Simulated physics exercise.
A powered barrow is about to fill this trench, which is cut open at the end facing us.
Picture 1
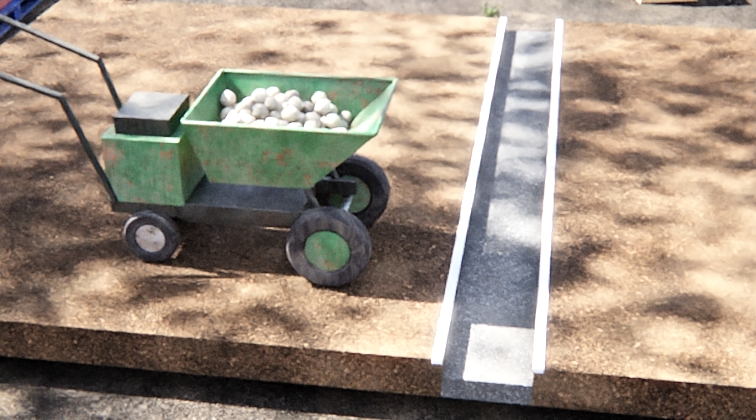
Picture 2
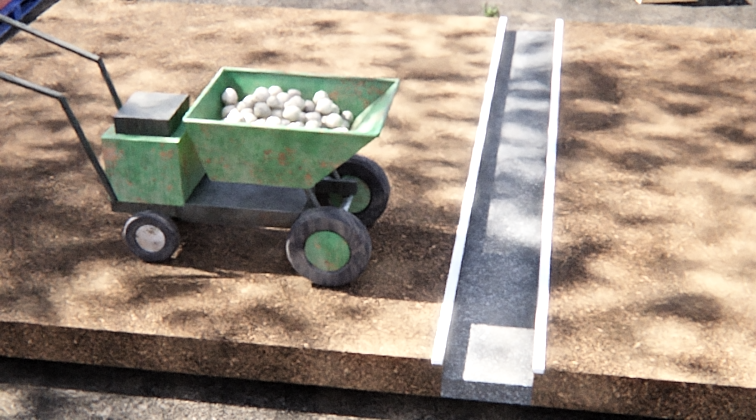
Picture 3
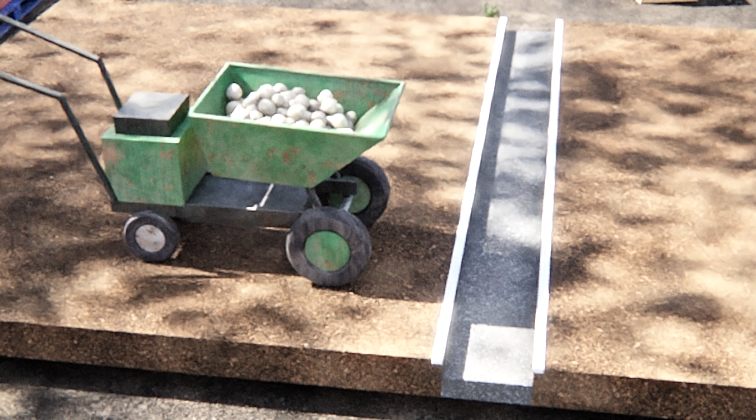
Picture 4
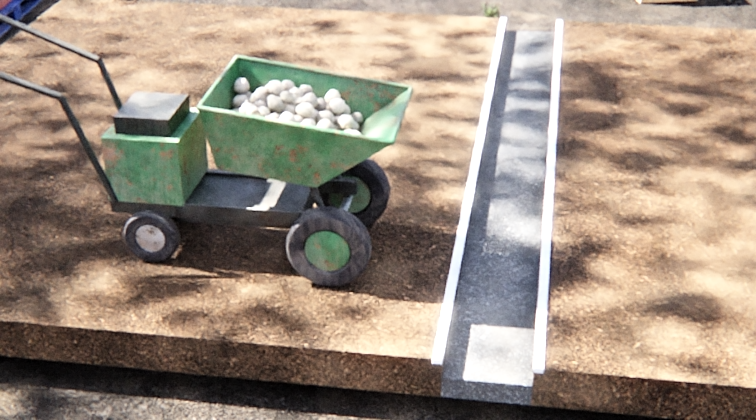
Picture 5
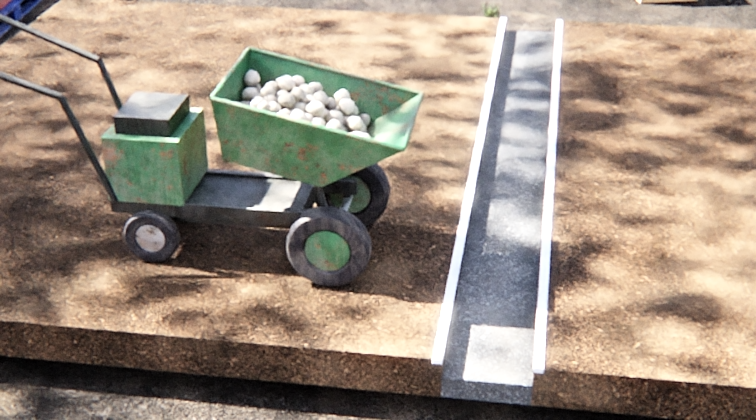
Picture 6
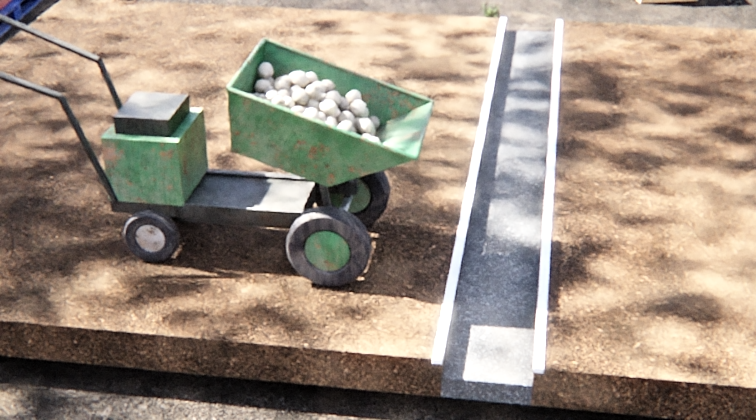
A green powered barrow loaded with pale, rounded pebbles stands at the left on brown, shadow-dappled ground, seen from slightly above and to its side. To its right, a shallow, dark grey trench with white edges runs from the back to an open near end. The barrow's wheels stay still while its skip gradually rises at the back and tilts rightward, the pebbles riding inside; the camera holds steady.
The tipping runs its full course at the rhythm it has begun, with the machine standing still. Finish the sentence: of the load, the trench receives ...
The majority.
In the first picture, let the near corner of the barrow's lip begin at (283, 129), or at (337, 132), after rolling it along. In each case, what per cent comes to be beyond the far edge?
The first position yields around 0 per cent; the second yields around 0 per cent.
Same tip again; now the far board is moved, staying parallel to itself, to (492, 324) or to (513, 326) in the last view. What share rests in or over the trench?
First some 30, then 50 per cent.
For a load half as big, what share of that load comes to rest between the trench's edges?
It comes to 100 per cent or so.
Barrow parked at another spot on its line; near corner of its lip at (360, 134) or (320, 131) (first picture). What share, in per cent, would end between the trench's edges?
Estimates: 90 %, 60 %.
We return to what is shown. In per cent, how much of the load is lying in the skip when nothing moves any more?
Something like 5 in every hundred.
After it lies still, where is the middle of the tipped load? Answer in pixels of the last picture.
About (507, 266).
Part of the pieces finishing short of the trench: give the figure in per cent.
I'd estimate about 0 per cent of the load.
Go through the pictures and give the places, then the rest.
In the first frame, lip of the skip near (375, 135), level; top of the load near (276, 118), river pebbles; first edge of the trench near (445, 320); far edge near (541, 328), the trench over half as wide as the skip, and shallow for its width.
In the second frame, lip of the skip near (377, 136), level; top of the load near (278, 117).
In the third frame, lip of the skip near (383, 138), tipped barely; top of the load near (268, 109).
In the fourth frame, lip of the skip near (392, 143), tipped a little; top of the load near (260, 109).
In the fifth frame, lip of the skip near (403, 150), tipped a little; top of the load near (270, 104).
In the sixth frame, lip of the skip near (415, 159), tipped clearly; top of the load near (284, 99); first edge of the trench near (445, 320); far edge near (541, 328).
Shortly afterwards, skip tipped steeply; the whole lot in the skip.
Next, skip tipped right over; the bulk in the skip; near a quarter in or heaped over the trench; only a few falling.
Some moments later, skip tipped right over; a little in the skip; the bulk in or heaped over the trench; a little beyond it.
In the end, skip tipped right over; a little in the skip; the bulk in or heaped over the trench; a little beyond it.
